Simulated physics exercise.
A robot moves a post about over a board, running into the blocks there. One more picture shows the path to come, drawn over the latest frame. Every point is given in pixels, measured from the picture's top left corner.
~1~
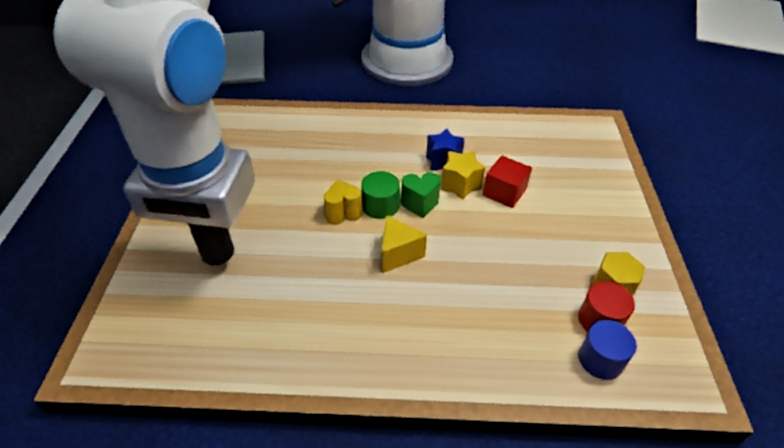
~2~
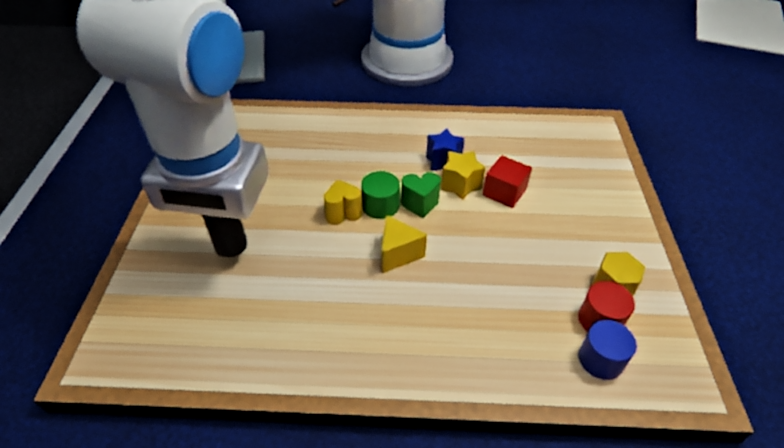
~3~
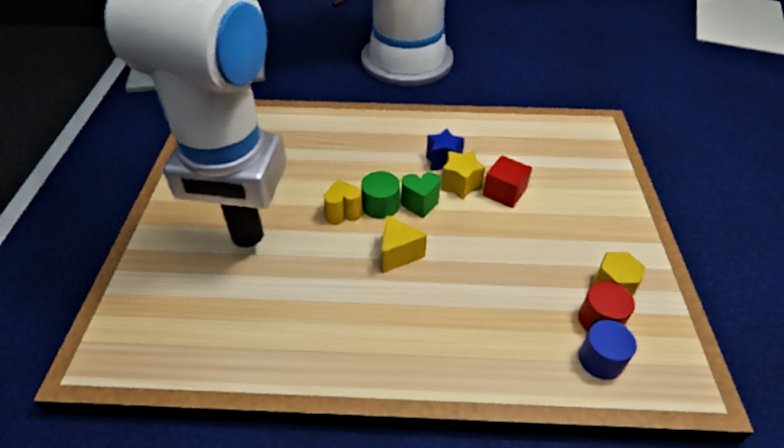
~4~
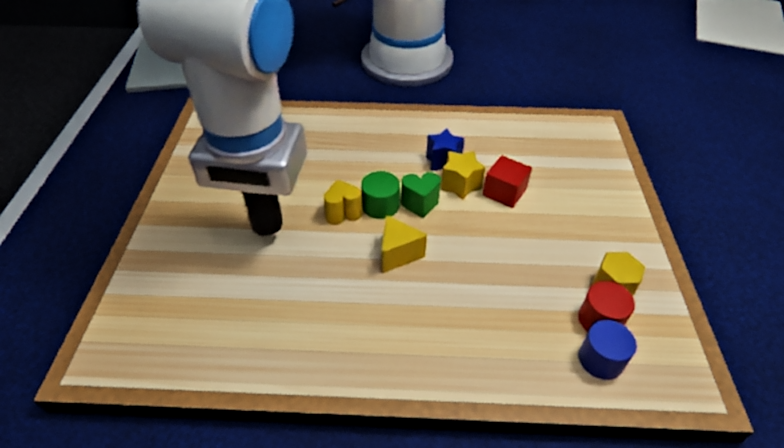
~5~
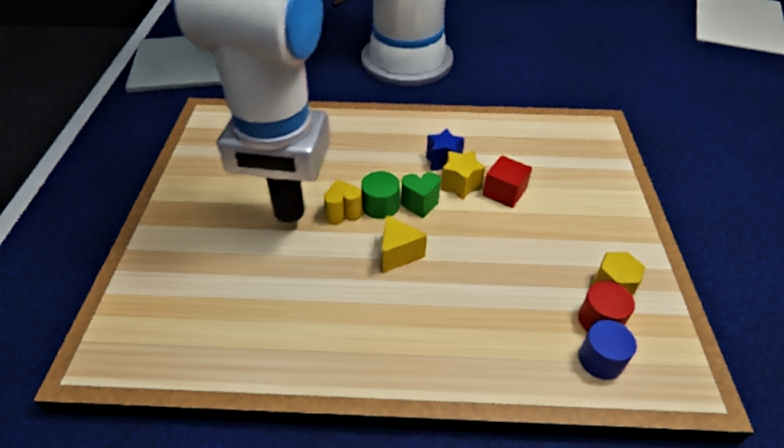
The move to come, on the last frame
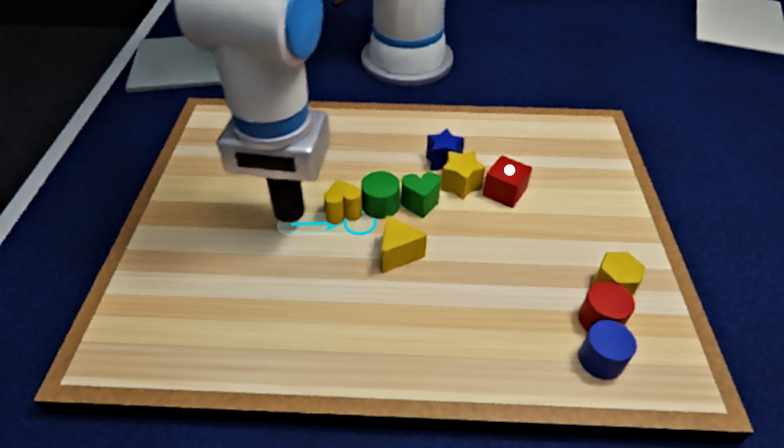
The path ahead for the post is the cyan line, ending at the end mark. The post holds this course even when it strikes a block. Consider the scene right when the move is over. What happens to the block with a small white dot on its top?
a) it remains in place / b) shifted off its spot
a: It remains in place.
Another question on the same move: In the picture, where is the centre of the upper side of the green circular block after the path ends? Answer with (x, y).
Around pixel (401, 167).
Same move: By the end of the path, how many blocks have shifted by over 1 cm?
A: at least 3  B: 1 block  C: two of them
My pick is A.
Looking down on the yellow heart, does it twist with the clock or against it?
Spin direction: Counter-clockwise.
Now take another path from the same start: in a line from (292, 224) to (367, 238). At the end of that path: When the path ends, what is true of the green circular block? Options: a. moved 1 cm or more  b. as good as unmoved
It's a.
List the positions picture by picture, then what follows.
In the first picture, post's lower end at (218, 253); yellow heart at (342, 192); green circular block at (381, 184); green heart at (422, 182); red square piece at (510, 170).
In the second picture, post at (231, 245); blocks still.
In the third picture, post at (248, 236); blocks still.
In the fourth picture, post at (268, 225); blocks still.
In the fifth picture, post at (290, 212); yellow heart at (342, 192); green circular block at (381, 184); green heart at (422, 182); red square piece at (510, 170).
Drawn move, from (292, 224) to (360, 223); the dot is on the red square piece.
The first path, step by step. Halfway along, post at (325, 211); yellow heart at (355, 189); green circular block at (391, 179); green heart at (430, 181), turned 15° clockwise.
At the end, post at (359, 210); yellow heart at (372, 181), turned 75° anticlockwise; green circular block at (401, 167); green heart at (436, 180), turned 30° clockwise; red square piece still.
